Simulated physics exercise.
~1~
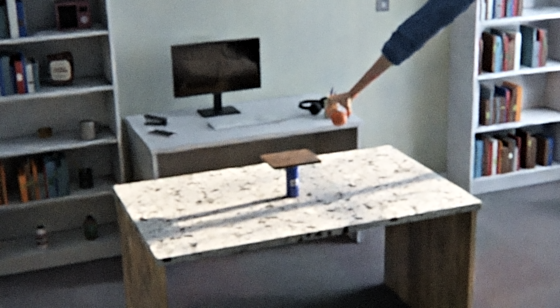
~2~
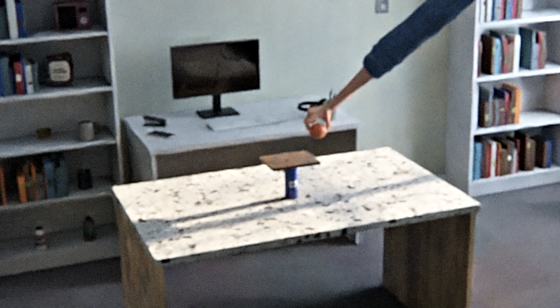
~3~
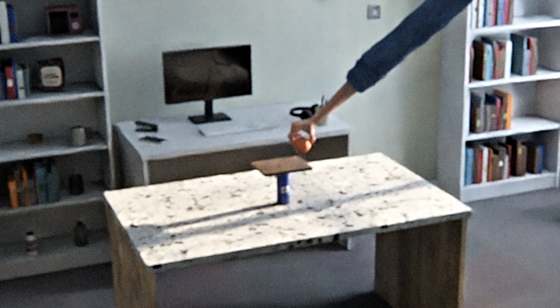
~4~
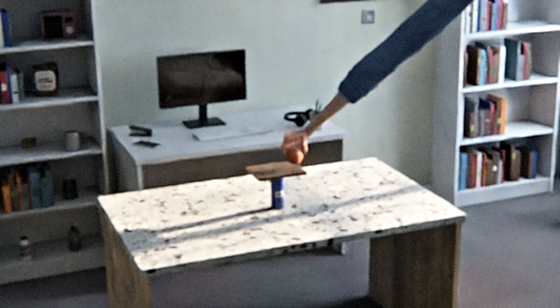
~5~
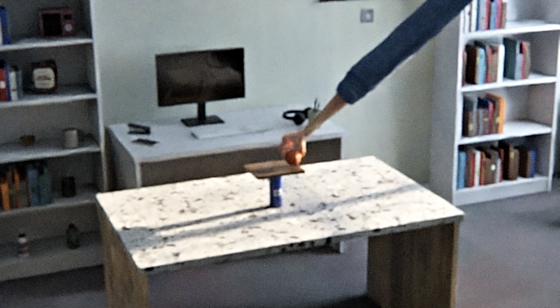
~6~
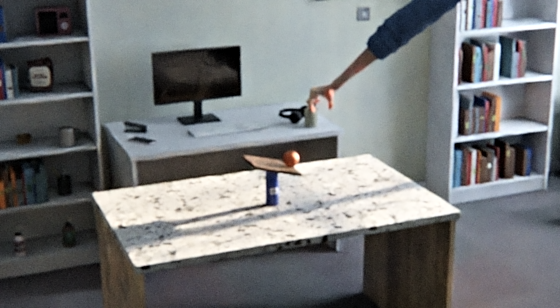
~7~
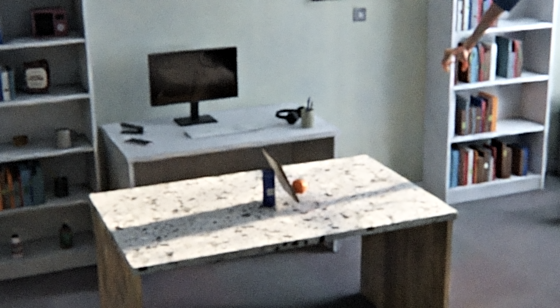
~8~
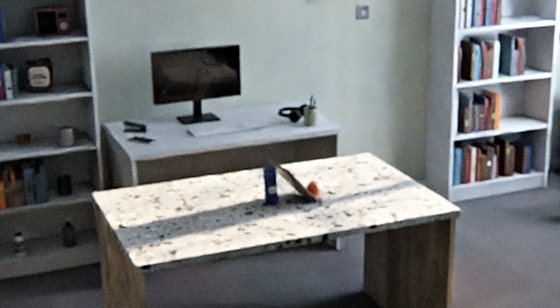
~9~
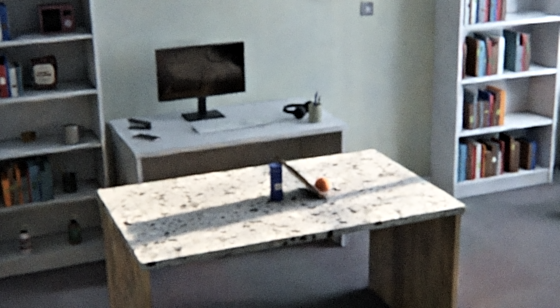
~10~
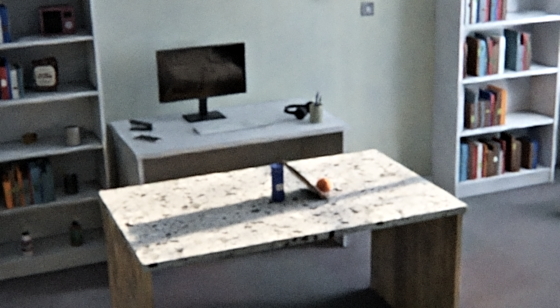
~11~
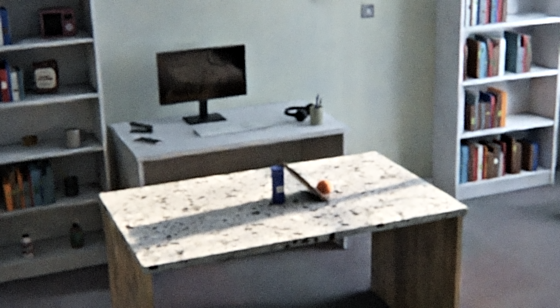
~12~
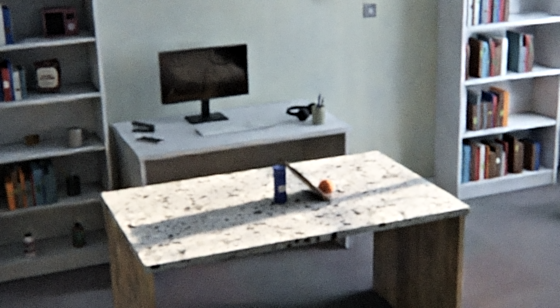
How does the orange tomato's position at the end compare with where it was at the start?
At the start the orange tomato was held in a hand up above the table, to the right of the jar. By the end it was lower down, resting on the tabletop against the slanted brown lid, just right of the blue jar.
